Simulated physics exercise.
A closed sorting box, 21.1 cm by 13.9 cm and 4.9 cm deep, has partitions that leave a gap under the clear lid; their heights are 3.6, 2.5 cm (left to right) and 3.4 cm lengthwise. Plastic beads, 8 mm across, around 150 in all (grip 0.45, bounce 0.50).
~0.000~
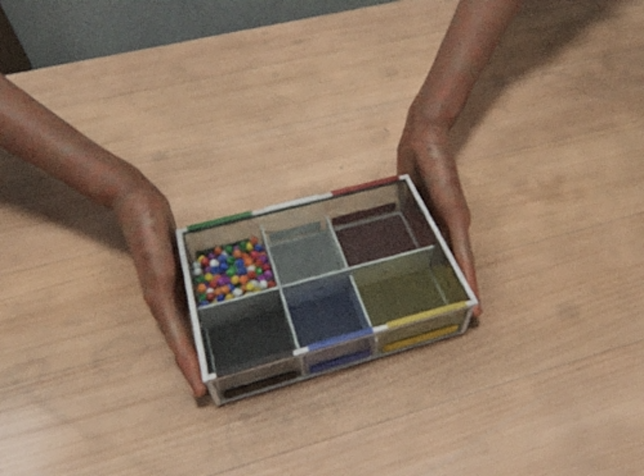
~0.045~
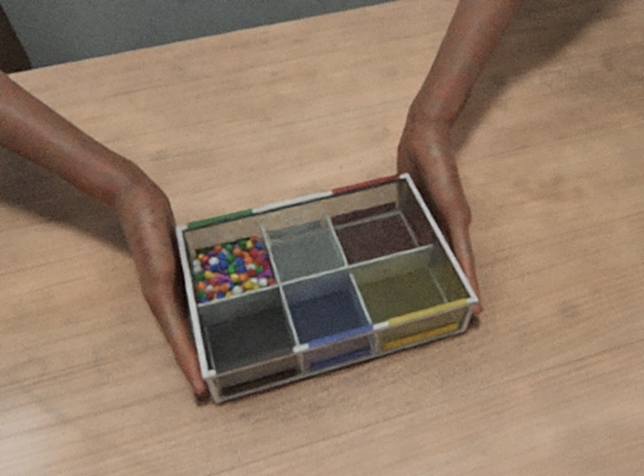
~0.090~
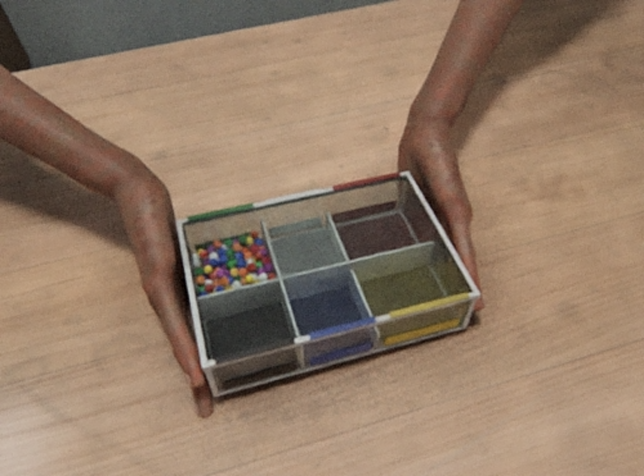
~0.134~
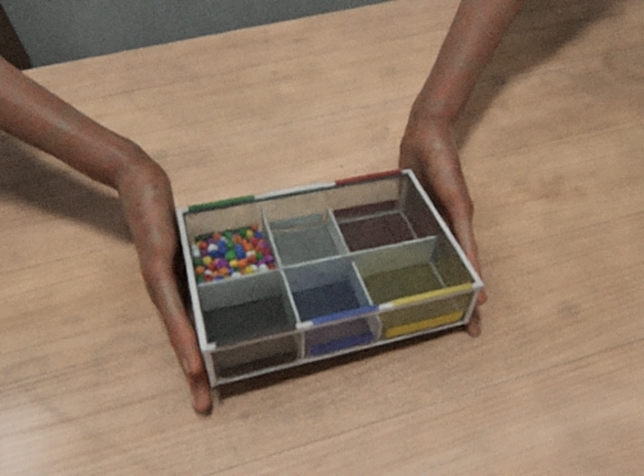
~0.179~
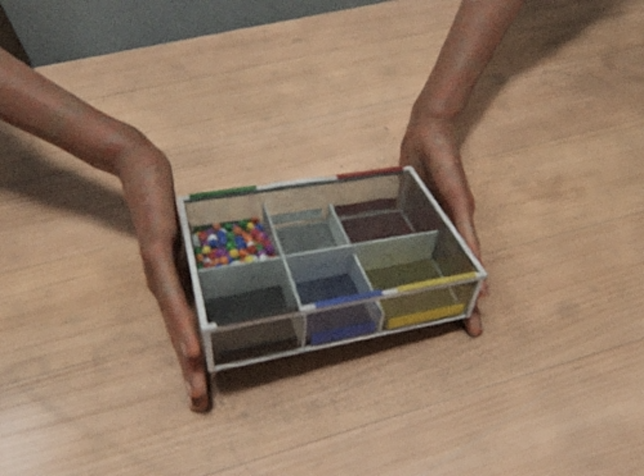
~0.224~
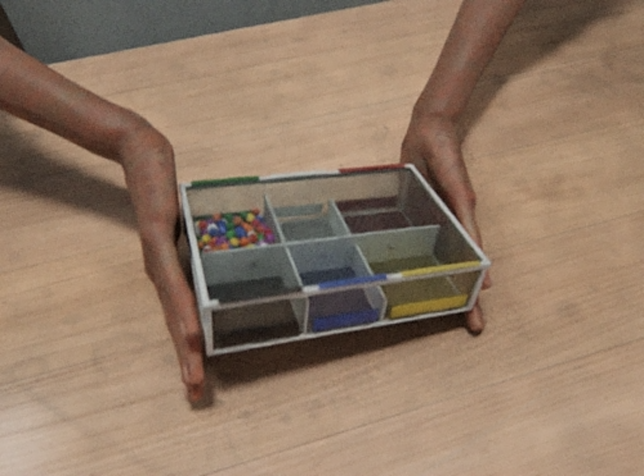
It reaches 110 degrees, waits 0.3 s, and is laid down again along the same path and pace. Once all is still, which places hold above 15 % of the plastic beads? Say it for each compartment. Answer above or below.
Red: Below, blue: Below, green: Above, yellow: Below, white: Below, black: Below.
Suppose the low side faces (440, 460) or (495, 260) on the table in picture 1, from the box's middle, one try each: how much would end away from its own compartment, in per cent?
About 50 and 25 per cent.
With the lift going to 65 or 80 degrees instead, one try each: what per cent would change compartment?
Some 5 and 10 per cent.
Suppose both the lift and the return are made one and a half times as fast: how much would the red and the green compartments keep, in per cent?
Then: Red 10, green 90.
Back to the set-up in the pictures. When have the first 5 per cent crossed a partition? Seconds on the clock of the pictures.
Near 1.15 s.
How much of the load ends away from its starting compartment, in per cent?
About 10 per cent.
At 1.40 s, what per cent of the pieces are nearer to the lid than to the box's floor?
Some 60 per cent.
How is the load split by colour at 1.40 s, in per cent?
Red 10, blue 0, green 90, yellow 0, white 0, black 0.
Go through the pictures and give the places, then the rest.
In the first picture, box tilt 0 degrees, front corners at (208, 376) and (471, 301); green 100 %.
In the second picture, box tilt 1 degrees, front corners at (208, 373) and (471, 299).
In the third picture, box tilt 3 degrees, front corners at (207, 363) and (473, 293), lowest corner right back.
In the fourth picture, box tilt 7 degrees, front corners at (207, 347) and (477, 284), lowest corner right back.
In the fifth picture, box tilt 11 degrees, front corners at (207, 326) and (480, 274), lowest corner right back.
In the sixth picture, box tilt 16 degrees, front corners at (209, 304) and (484, 263), lowest corner right back; green 100 %. The box's pace is about 95 degrees a second.
After 1.40 s, tilt 110 degrees; red 10 %, green 90 %.
Then, at 2.19 s, tilt 57 degrees; red 10 %, green 90 %.
After 2.99 s, tilt 0 degrees; red 10 %, green 90 %.
In the end, at 3.5 s, red 10 %, blue 0 %, green 90 %, yellow 0 %, white 0 %, black 0 %.
